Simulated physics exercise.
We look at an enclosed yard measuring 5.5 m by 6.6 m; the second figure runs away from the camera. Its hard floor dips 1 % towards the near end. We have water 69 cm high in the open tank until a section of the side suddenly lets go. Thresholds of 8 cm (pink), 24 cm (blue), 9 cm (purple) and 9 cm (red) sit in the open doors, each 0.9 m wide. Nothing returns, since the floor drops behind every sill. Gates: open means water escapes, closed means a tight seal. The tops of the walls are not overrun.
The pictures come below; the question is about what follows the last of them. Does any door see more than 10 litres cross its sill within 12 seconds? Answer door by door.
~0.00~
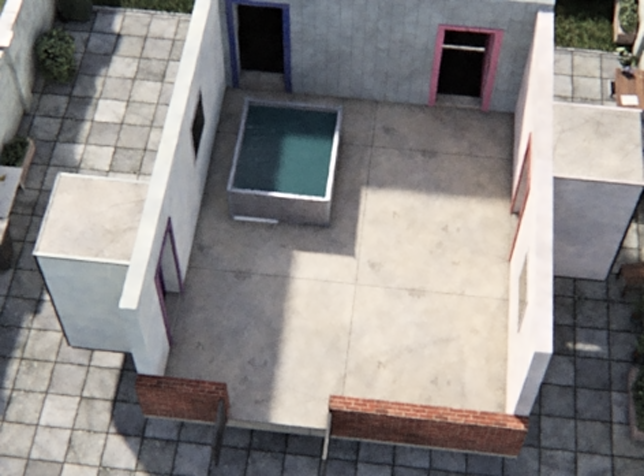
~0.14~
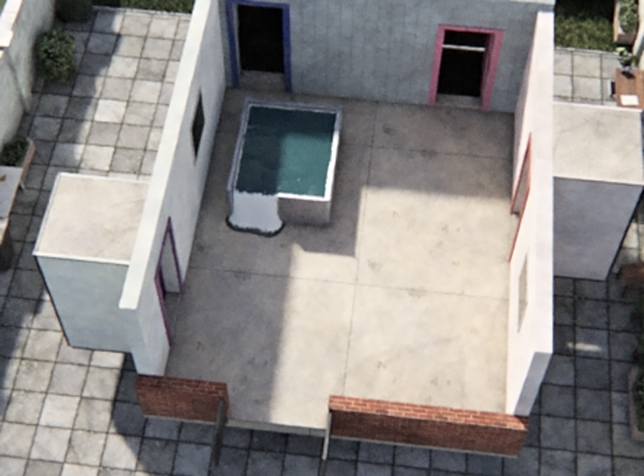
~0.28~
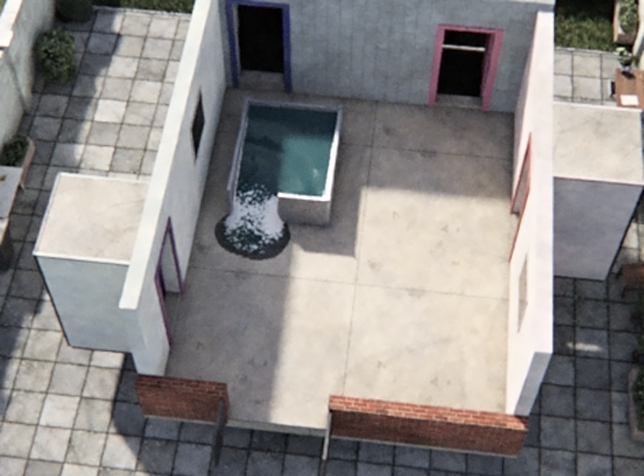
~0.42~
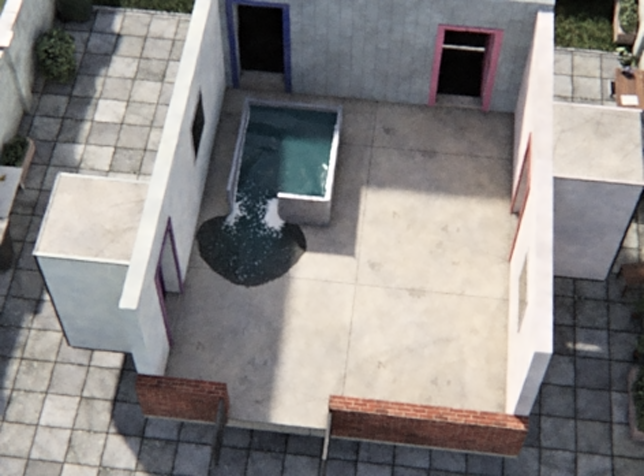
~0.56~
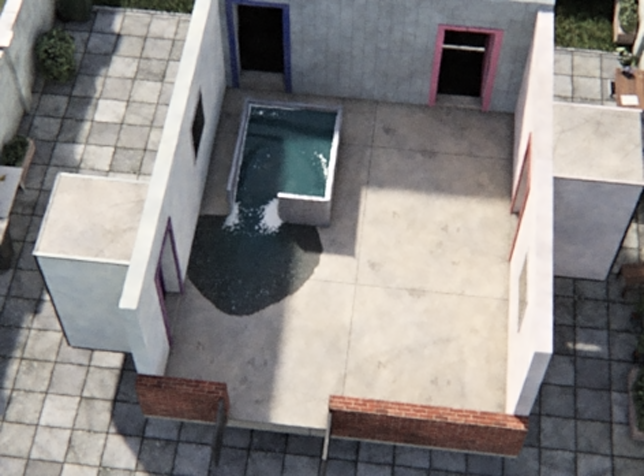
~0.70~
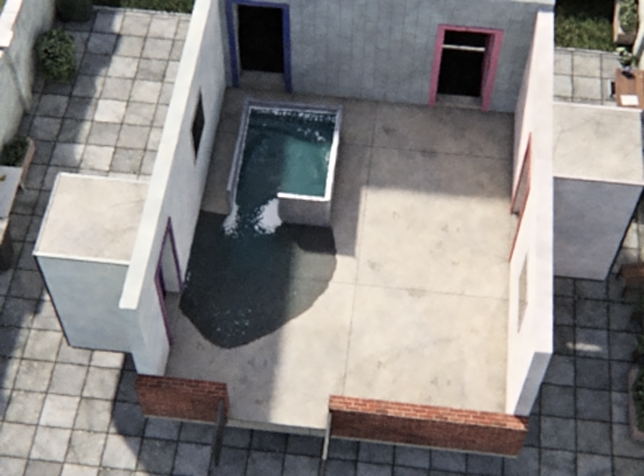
Taking each door, the pink door does not; the blue door does not; the purple door does; the red door does not.
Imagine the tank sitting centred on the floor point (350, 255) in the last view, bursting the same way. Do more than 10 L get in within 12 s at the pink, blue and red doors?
Compared with that limit, pink falls short, blue falls short and red falls short.
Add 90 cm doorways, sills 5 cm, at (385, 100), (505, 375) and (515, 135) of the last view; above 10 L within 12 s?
First doorway falls short, second gets there, third falls short.
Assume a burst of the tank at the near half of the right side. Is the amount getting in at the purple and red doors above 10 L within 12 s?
Purple stays inside, red goes beyond, judged against that limit.
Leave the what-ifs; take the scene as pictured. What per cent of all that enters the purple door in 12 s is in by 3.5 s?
Fraction in by then: Around 40 per cent.
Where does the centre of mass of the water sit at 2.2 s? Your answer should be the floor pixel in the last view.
The water's centre sits at about (266, 234).
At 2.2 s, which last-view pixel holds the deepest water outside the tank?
About (184, 388).
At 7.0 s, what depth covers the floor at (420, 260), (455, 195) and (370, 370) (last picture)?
Roughly 1, 1, 5 cm.
After 1.4 s water covers 30 % of the floor and is deepest (42 cm) near (160, 396); pink door not reached, blue door not reached, purple door 15 cm at the sill, 1 L in, red door not reached.
After 2.2 s water covers 35 % of the floor and is deepest (41 cm) near (184, 388); pink door not reached, blue door not reached, purple door 13 cm at the sill, 12 L in, red door not reached.
After 3.5 s water covers 35 % of the floor and is deepest (26 cm) near (204, 401); pink door not reached, blue door not reached, purple door 14 cm at the sill, 21 L in, red door not reached.
After 7.0 s water covers 55 % of the floor and is deepest (13 cm) near (451, 428); pink door not reached, blue door 1 cm at the sill, 0 L in, purple door 12 cm at the sill, 50 L in, red door 3 cm at the sill, 0 L in.
After 12.0 s water covers 90 % of the floor and is deepest (8 cm) near (160, 396); pink door 3 cm at the sill, 0 L in, blue door 0 cm at the sill, 0 L in, purple door 5 cm at the sill, 54 L in, red door 3 cm at the sill, 0 L in.
